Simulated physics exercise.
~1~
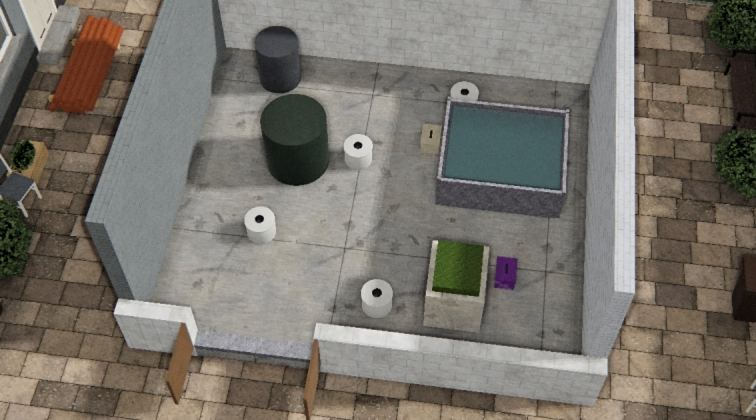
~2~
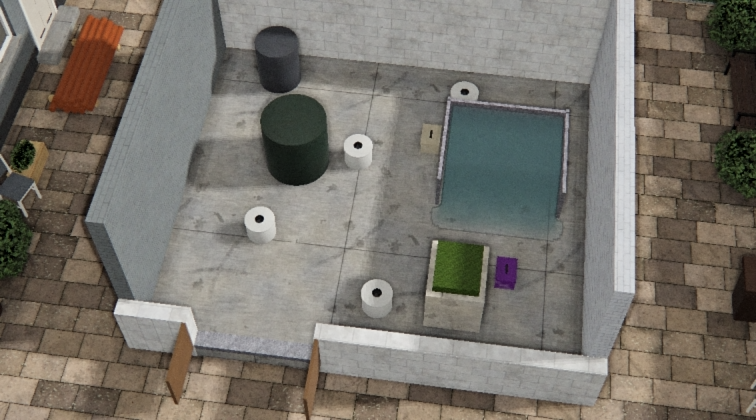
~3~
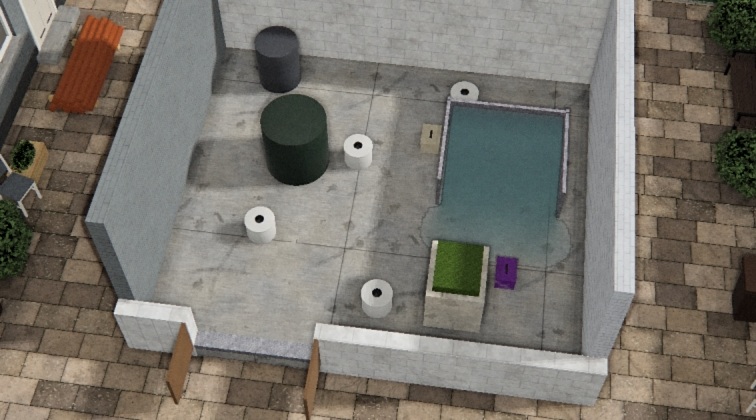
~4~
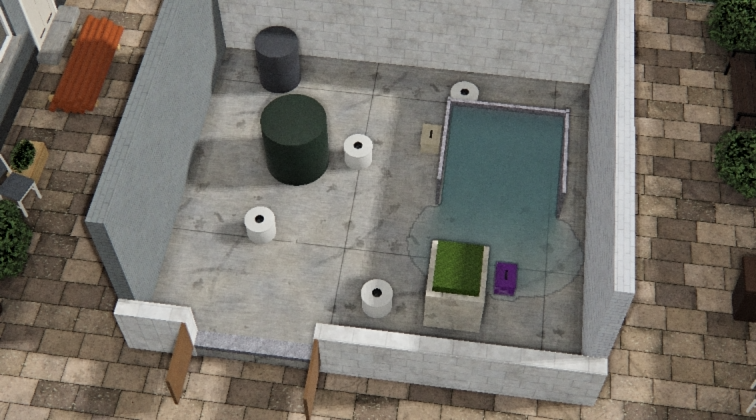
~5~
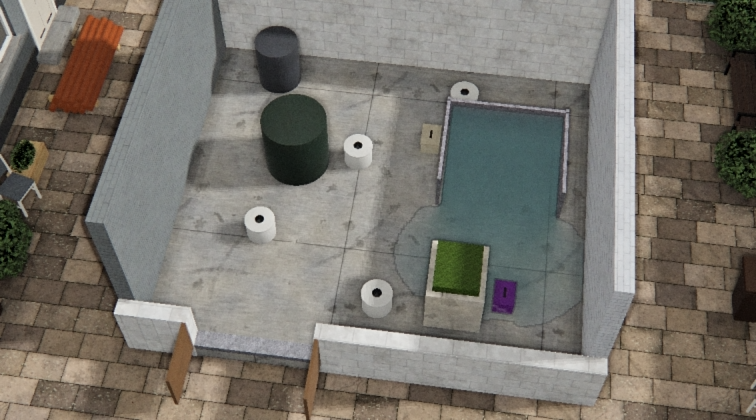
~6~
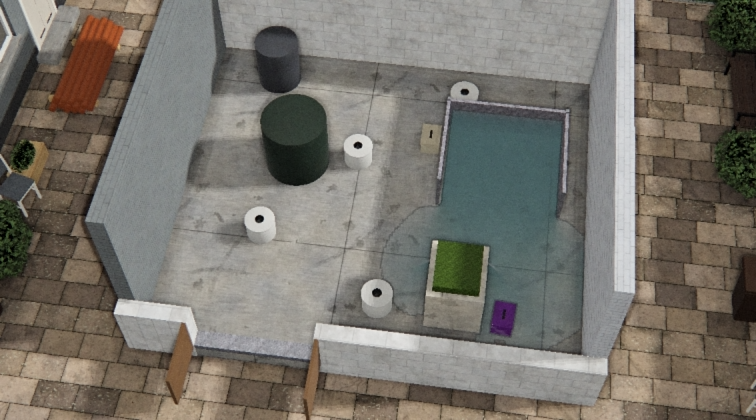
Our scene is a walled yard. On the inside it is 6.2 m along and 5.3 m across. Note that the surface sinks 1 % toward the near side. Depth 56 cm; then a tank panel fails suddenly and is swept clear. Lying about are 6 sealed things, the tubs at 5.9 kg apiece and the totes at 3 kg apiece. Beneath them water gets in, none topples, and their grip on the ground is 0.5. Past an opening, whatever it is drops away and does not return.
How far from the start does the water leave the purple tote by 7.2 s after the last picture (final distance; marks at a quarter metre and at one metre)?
It finishes a long distance off.
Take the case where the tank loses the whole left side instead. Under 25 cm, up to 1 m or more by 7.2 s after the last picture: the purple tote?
I'd expect the purple tote to have remained in place.
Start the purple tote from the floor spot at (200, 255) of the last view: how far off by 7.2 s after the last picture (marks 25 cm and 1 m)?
I'd say it lands far off.
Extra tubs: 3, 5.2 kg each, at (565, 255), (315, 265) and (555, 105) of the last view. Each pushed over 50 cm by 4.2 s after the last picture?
Spot by spot, in turn: Exceeds it, exceeds it, falls short.
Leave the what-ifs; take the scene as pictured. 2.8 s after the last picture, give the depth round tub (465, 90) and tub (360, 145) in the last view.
Roughly 0 and 1 cm.
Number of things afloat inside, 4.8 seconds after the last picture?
Answer: 2.
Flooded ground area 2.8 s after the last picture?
20 m2.
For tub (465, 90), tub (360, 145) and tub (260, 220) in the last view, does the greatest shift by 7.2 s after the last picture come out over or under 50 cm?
Item by item, they came out below the mark, below the mark and above the mark.
Then, 0.9 s after the last picture the purple tote is near (482, 340), 1.3 m from its start, afloat; 0 of 6 are out; 1 afloat.
Then, 2.8 s after the last picture the purple tote is near (246, 271), 3.8 m from its start, afloat; 1 of 6 are out; 1 afloat.
Then, 4.8 s after the last picture the purple tote is near (178, 225), 4.9 m from its start, afloat; 1 of 6 are out; 2 afloat.
Then, 7.2 s after the last picture the purple tote is near (208, 169), 4.8 m from its start, afloat; 1 of 6 are out; 2 afloat.
